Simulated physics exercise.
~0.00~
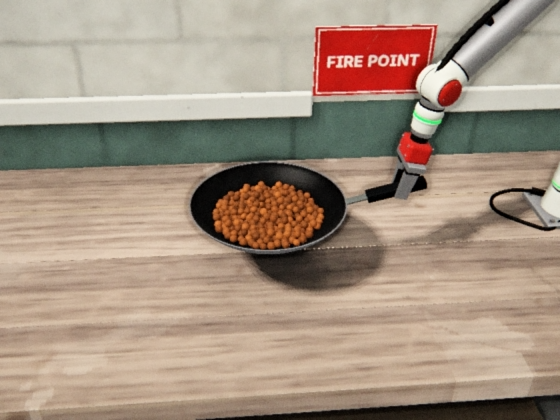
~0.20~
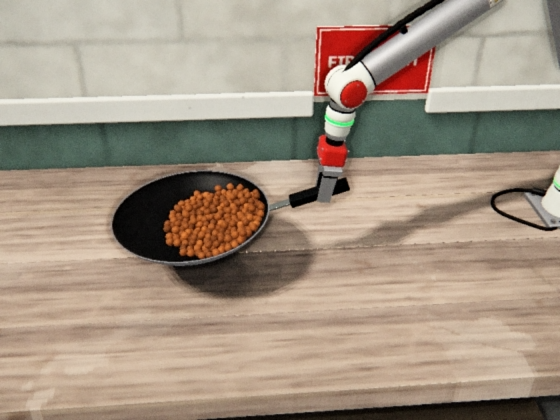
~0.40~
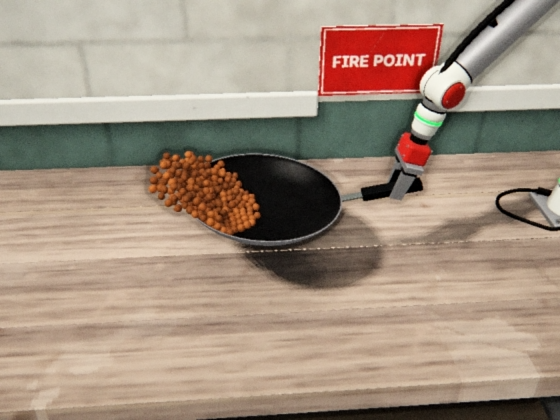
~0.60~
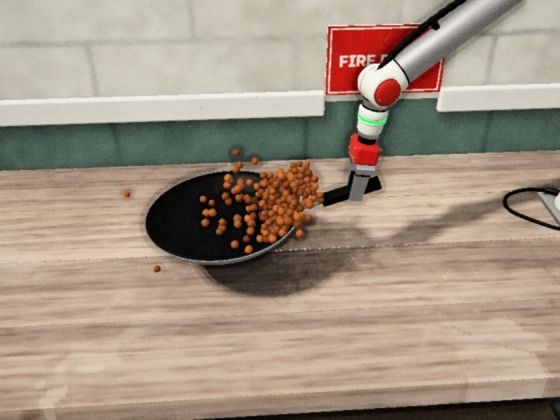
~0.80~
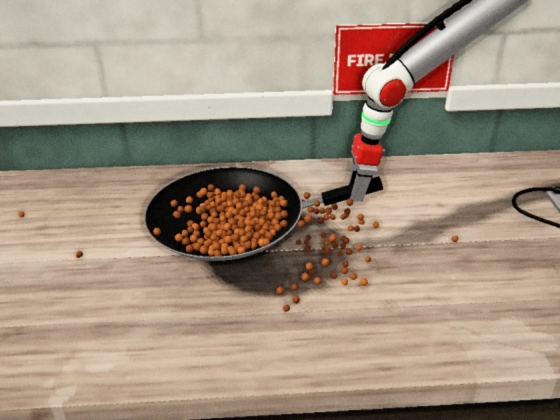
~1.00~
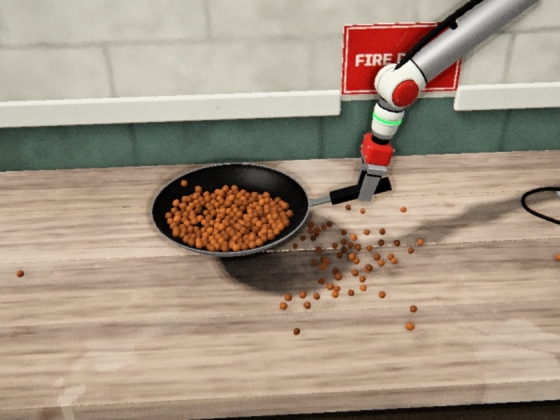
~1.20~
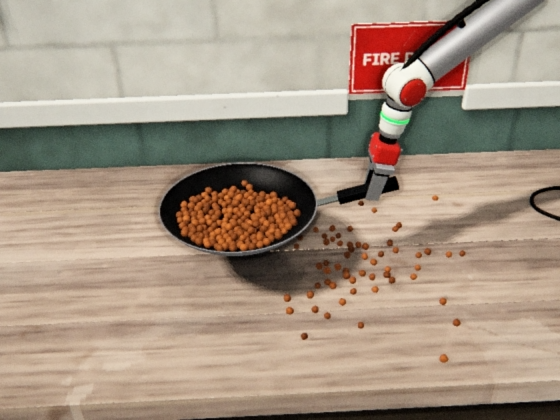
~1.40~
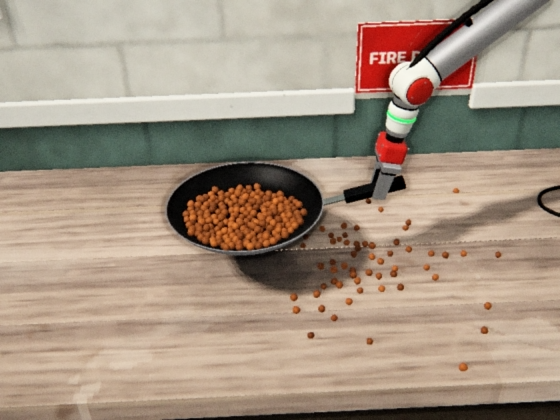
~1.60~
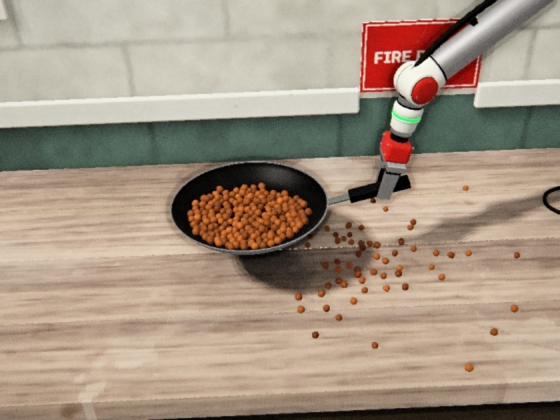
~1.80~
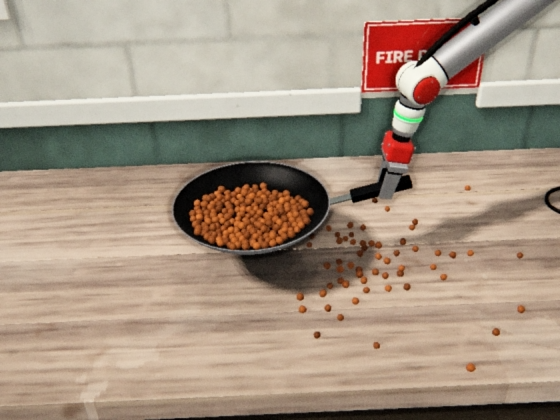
Robot arm jerking a black frying pan of hazelnuts back and forth, spilling some across the wooden counter, most staying in the pan.
